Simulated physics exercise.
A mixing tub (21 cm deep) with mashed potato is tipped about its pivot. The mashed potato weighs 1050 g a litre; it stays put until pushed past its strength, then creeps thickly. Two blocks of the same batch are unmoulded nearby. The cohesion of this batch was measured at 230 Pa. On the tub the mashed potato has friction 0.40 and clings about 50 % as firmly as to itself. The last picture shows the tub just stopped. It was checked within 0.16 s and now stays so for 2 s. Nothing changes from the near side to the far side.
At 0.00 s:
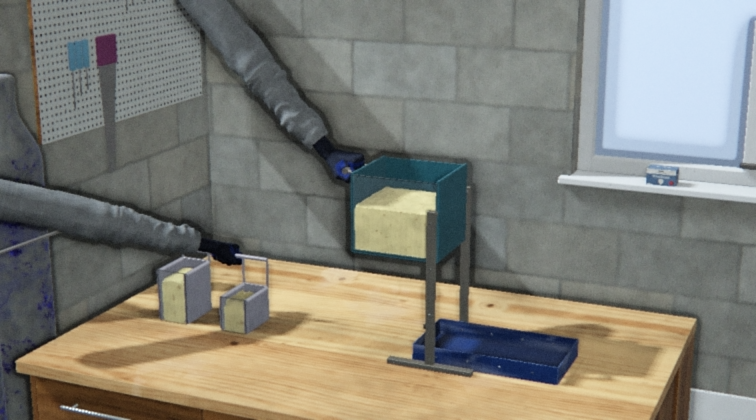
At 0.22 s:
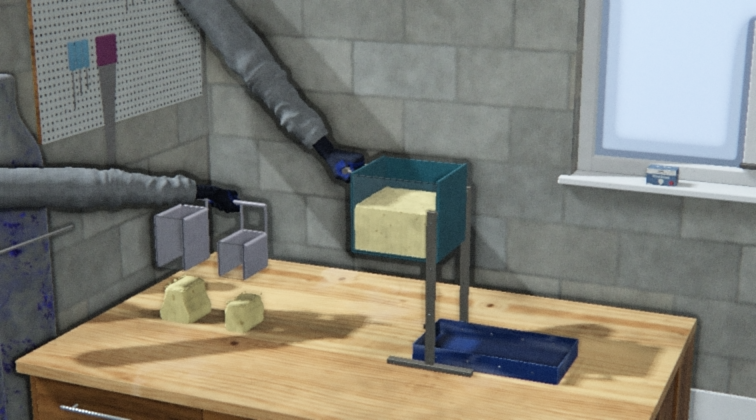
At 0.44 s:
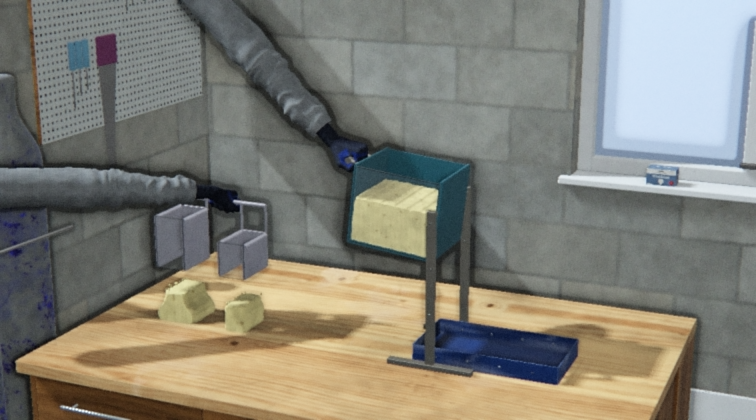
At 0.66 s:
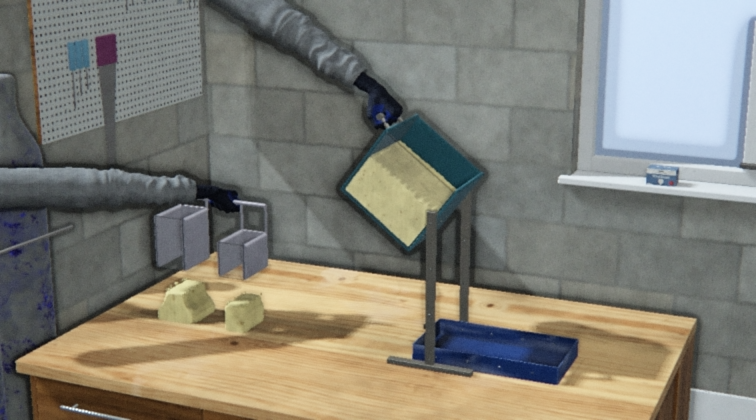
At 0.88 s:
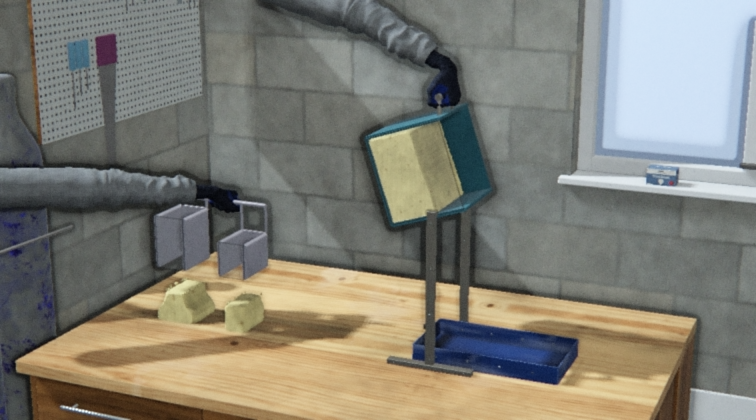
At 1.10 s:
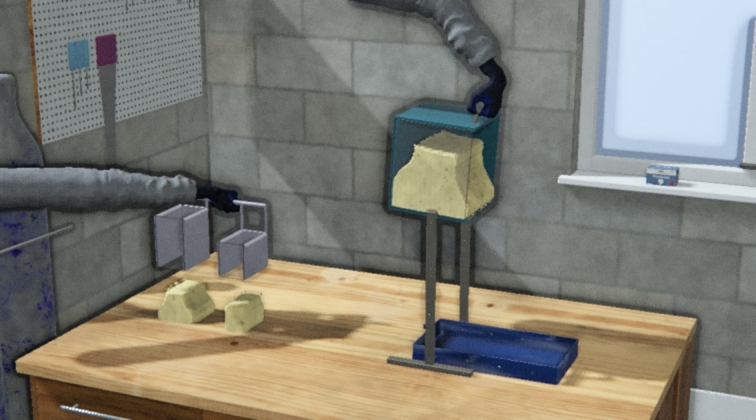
On a wooden workbench against a grey block wall, a gloved hand lifts two moulds off pale yellow blocks, which sag slightly, the left one more. Another gloved hand swings a teal tub clockwise on its stand onto its side, and the pale mass inside shifts and slumps toward the open side.
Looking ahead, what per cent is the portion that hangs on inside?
Close to 46 per cent.
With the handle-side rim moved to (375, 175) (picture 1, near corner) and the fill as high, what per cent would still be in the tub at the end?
In that case some 65 per cent.
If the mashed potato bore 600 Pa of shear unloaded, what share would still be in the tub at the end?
It would be near 90 %.
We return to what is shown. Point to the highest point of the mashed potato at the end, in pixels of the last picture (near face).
Around (416, 185).
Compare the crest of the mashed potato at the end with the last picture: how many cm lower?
Some 10 cm.
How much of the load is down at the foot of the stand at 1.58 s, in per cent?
Some 40 per cent.
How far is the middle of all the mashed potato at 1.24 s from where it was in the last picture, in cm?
About 7 cm.
By 1.24 s, the tub is at 94 degrees and holds 72 %.
By 1.41 s, the tub is at 94 degrees and holds 49 %.
By 1.58 s, the tub is at 94 degrees and holds 46 %.
By 1.75 s, the tub is at 94 degrees and holds 46 %.
By 3.10 s, at the end, the tub is at 94 degrees and holds 46 %.
